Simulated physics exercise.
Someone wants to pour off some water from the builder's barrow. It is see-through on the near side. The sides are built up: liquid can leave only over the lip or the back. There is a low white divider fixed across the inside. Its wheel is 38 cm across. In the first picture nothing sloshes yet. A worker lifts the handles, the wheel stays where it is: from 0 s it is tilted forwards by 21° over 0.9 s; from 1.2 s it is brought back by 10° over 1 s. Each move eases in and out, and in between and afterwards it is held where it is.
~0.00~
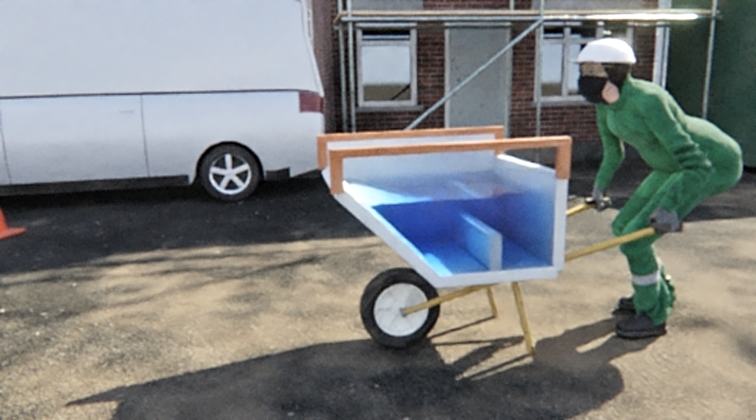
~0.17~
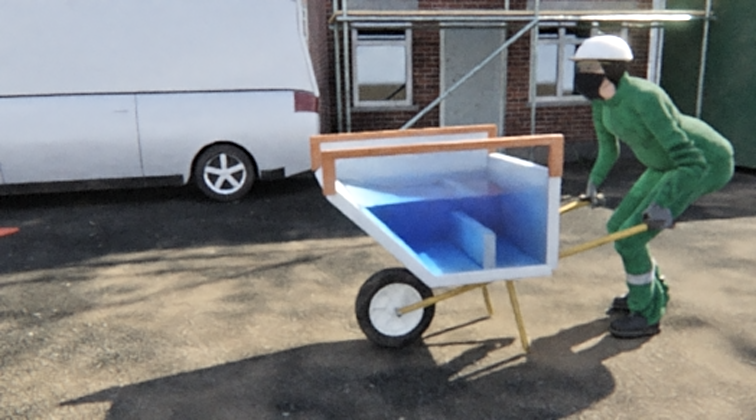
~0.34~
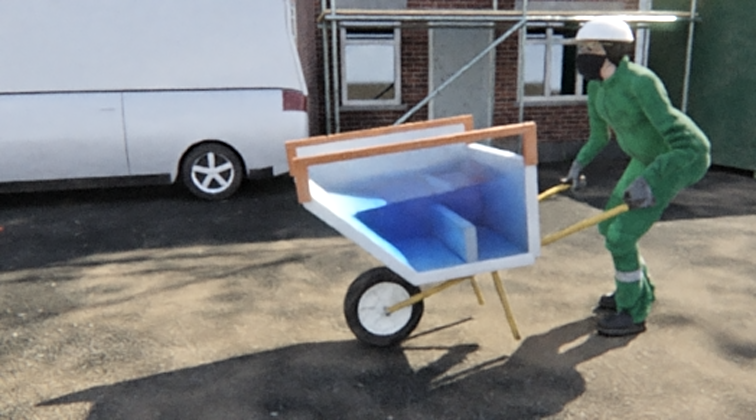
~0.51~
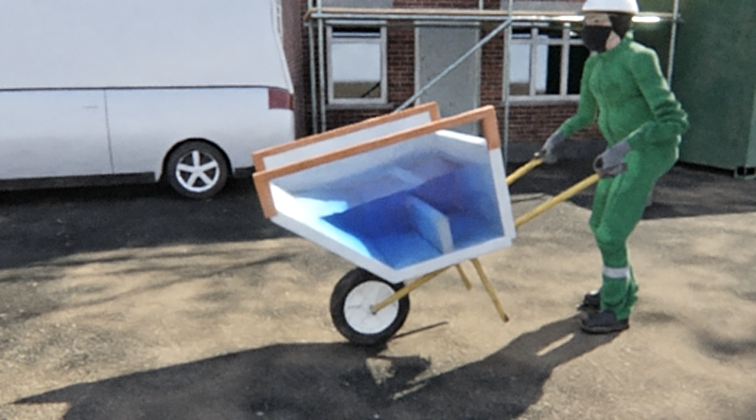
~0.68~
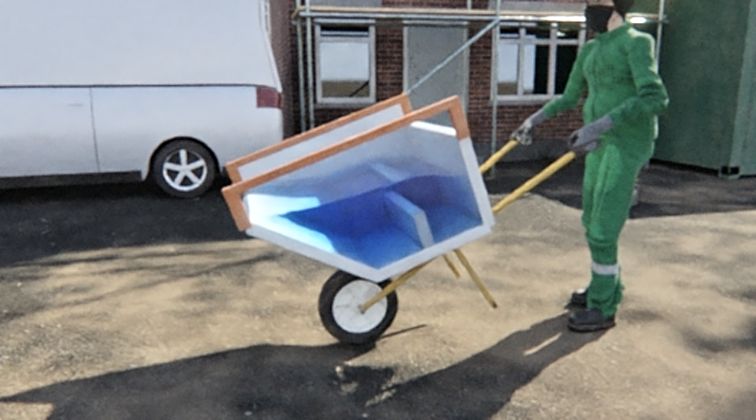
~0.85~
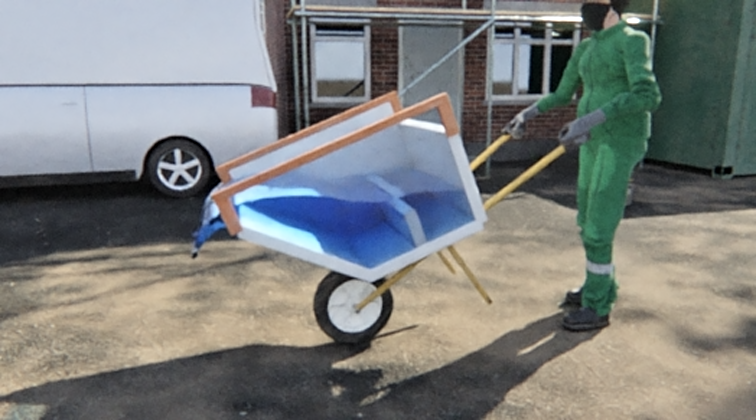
A worker in green overalls lifting the handles of a see-through-sided wheelbarrow, tilting it forwards until blue water spills over its left lip.
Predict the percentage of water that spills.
It loses close to 38 per cent.
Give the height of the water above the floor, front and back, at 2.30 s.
Front 24 cm, back 18 cm.
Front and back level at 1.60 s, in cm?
About 24 cm in front and 10 cm behind.
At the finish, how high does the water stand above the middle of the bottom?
Roughly 18 cm.
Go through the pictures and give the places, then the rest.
In the first picture, it reaches (449, 202) at the front; it reaches (542, 196) at the back; the lip is at (343, 187); the front is on the left.
In the second picture, it reaches (442, 201) at the front; it reaches (535, 192) at the back.
In the third picture, it reaches (419, 199) at the front; it reaches (512, 177) at the back; it has turned 6° nose down.
In the fourth picture, it reaches (387, 199) at the front; it reaches (478, 167) at the back; it has turned 13° nose down.
In the fifth picture, it reaches (360, 197) at the front; it reaches (456, 177) at the back; it has turned 19° nose down.
In the sixth picture, it reaches (352, 201) at the front; it reaches (452, 190) at the back; it has turned 21° nose down; the lip is at (241, 224); water is coming out, 5 per cent so far.
Then, 1.60 s in, the barrow is at 18° forwards, the surface stands 9 cm at the back and 25 cm at the front; 36 per cent has gone, over the front.
Then, 2.30 s in, the barrow is at 11° forwards, the surface stands 17 cm at the back and 24 cm at the front; 38 per cent has gone, over the front.
Then, 3.00 s in, the barrow is at 11° forwards, the surface stands 15 cm at the back and 22 cm at the front; 38 per cent has gone, over the front.
Then, 5.09 s in, 38 per cent has gone, over the front, 48 of 127 litres.
